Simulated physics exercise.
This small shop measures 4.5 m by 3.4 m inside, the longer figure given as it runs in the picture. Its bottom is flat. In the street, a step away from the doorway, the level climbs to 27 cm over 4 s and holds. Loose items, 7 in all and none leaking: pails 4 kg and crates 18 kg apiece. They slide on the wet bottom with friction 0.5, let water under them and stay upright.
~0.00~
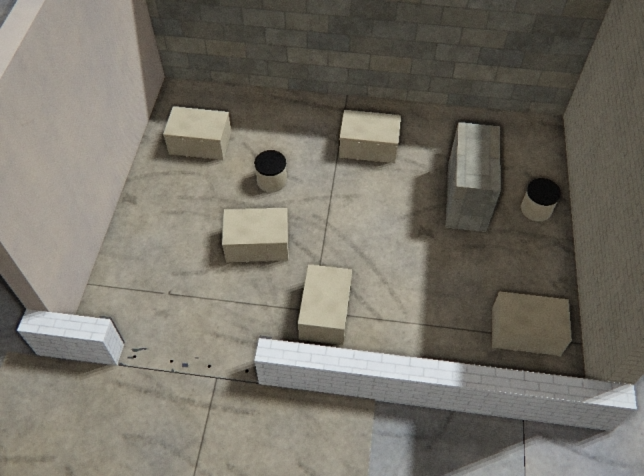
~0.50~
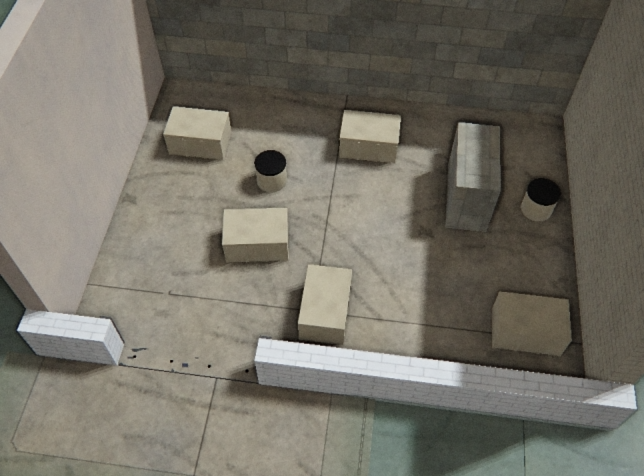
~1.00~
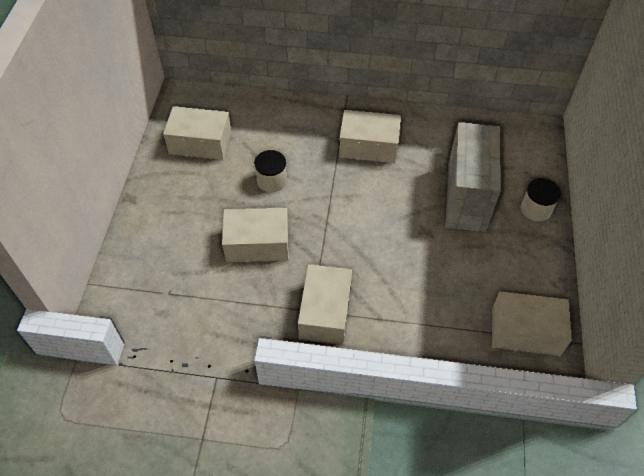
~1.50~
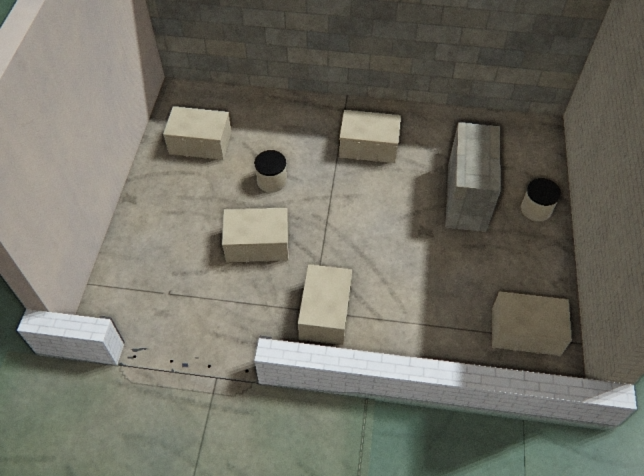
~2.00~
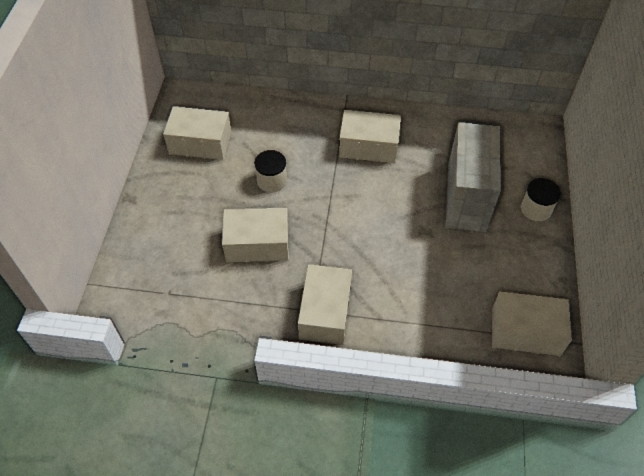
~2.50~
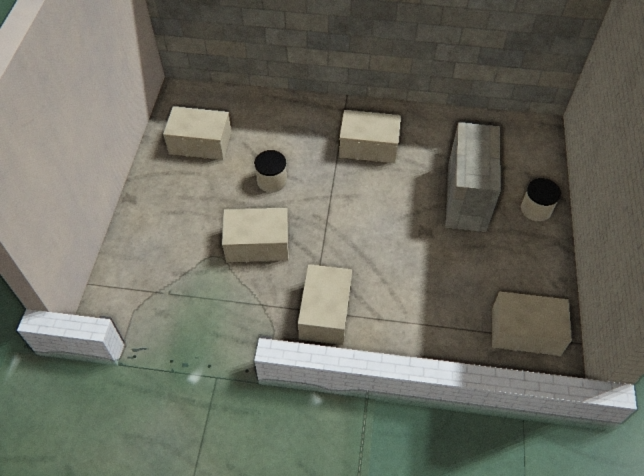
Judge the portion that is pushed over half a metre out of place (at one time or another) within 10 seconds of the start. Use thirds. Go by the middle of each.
Share: At least two thirds.
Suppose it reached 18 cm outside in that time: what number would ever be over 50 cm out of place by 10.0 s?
In that case 4 of them.
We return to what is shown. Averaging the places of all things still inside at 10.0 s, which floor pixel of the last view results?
Around (471, 255).
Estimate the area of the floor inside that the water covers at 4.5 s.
Roughly 7.5 m2.
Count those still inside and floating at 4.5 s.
At that moment 0.
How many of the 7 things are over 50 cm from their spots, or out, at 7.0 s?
I count 4.
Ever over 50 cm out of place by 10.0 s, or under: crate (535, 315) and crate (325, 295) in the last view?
In that order: Less, under.
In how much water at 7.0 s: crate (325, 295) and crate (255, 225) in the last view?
About 3 and 13 cm.
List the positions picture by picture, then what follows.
In the first picture, a pail at (544, 191), on the bottom; a crate at (326, 296) rests on the ground; 0.0 m2 under water; 0 of 7 have shifted.
In the second picture, a pail at (544, 191), on the bottom; a crate at (326, 296) rests on the ground; water covers 0.0 m2; 0 of 7 have shifted.
In the third picture, a pail at (544, 191), on the bottom; a crate at (326, 296) rests on the ground; water covers 0.0 m2; 0 of 7 have shifted.
In the fourth picture, a pail at (544, 191), on the bottom; a crate at (326, 296) rests on the ground; 0.0 m2 under water; 0 of 7 have shifted.
In the fifth picture, a pail at (544, 191) rests on the ground; a crate at (326, 296), on the bottom; water covers 0.2 m2; 0 of 7 have shifted.
In the sixth picture, a pail at (544, 191) rests on the ground; a crate at (326, 296) rests on the ground; 0.9 m2 under water; 0 of 7 have shifted.
After 3.5 s 0 of 7 are over 50 cm from their spots; 0 afloat.
After 4.5 s 1 of 7 are over 50 cm from their spots; 0 afloat.
After 7.0 s 4 of 7 are over 50 cm from their spots; 4 afloat.
After 10.0 s 5 of 7 are over 50 cm from their spots, and 5 have been at some point; 4 afloat.
